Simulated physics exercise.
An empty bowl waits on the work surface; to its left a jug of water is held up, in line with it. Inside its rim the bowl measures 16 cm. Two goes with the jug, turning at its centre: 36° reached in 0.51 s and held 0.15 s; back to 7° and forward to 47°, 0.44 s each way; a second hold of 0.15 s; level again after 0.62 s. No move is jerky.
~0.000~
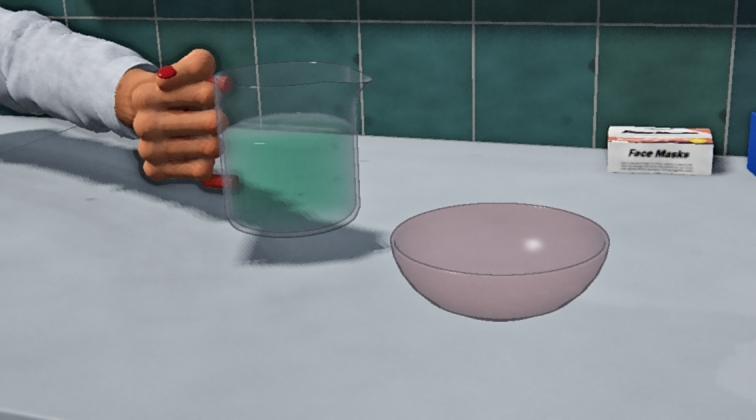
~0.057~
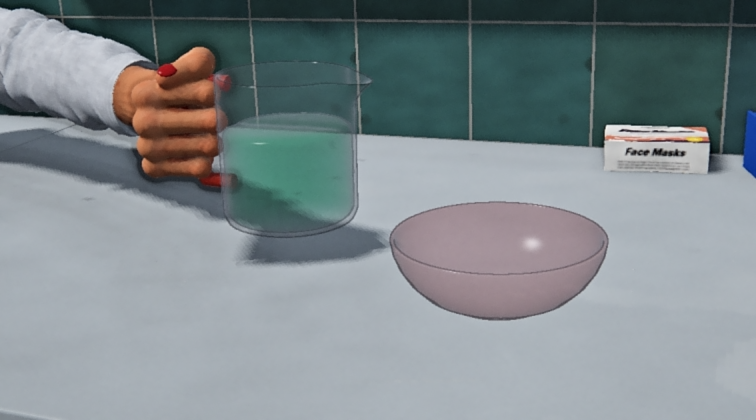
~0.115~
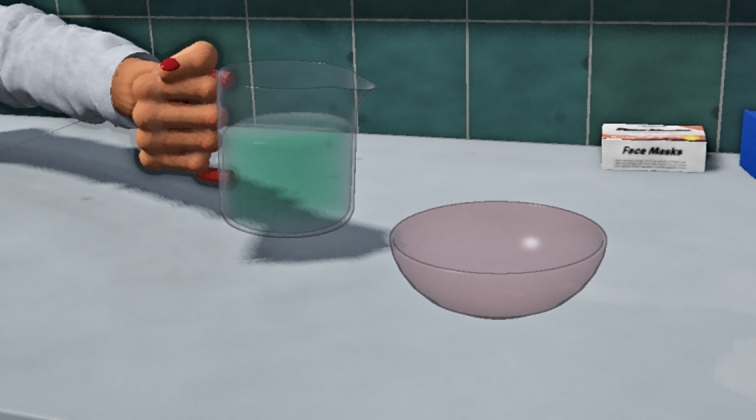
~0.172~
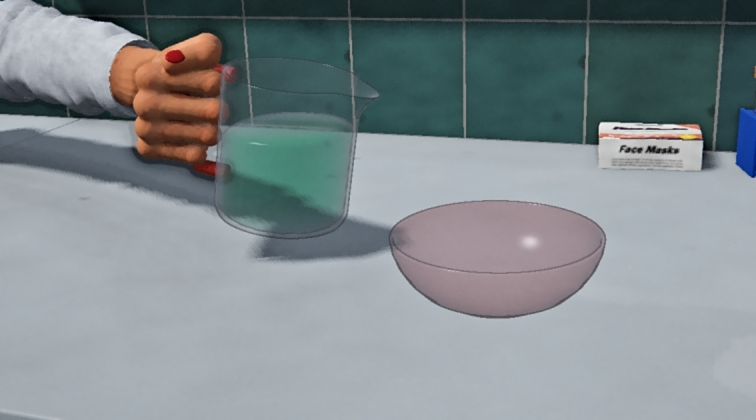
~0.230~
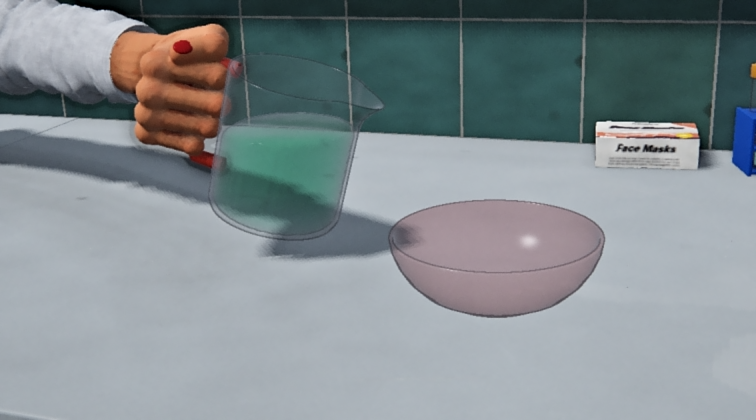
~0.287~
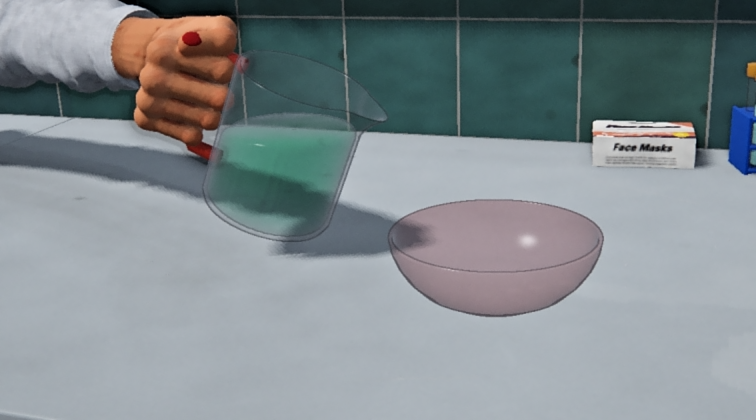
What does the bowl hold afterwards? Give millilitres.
The bowl gets roughly 65 ml.
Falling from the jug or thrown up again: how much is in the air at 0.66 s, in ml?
Close to 5 ml.
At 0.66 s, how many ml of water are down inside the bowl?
About 0 ml.
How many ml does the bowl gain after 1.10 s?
Close to 60 ml.
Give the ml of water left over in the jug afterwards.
Some 540 ml.
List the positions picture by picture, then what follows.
Tilt 0°; pouring edge (371, 79); surface from (233, 123) to (351, 130); the bowl's rim runs from (398, 230) to (607, 248), in the first frame.
Tilt 1°; pouring edge (371, 81); surface from (233, 123) to (351, 129), in the second frame.
Tilt 4°; pouring edge (375, 86); surface from (234, 123) to (351, 129), in the third frame.
Tilt 9°; pouring edge (379, 95); surface from (233, 124) to (352, 130), in the fourth frame.
Tilt 15°; pouring edge (384, 107); surface from (233, 124) to (353, 131), in the fifth frame.
Tilt 22°; pouring edge (387, 119); surface from (232, 124) to (355, 132), in the sixth frame.
By 0.66 s the tilt is 36° and the bowl has 0 ml, the jug 605 ml, and 0 ml is on the work surface.
By 1.10 s the tilt is 7° and the bowl has 5 ml, the jug 600 ml, and 0 ml is on the work surface.
By 1.69 s the tilt is 47° and the bowl has 30 ml, the jug 560 ml, and 0 ml is on the work surface.
By 2.13 s the tilt is 9° and the bowl has 65 ml, the jug 540 ml, and 5 ml is on the work surface.
At rest the bowl has 65 ml, the jug 540 ml, and 5 ml is on the work surface.
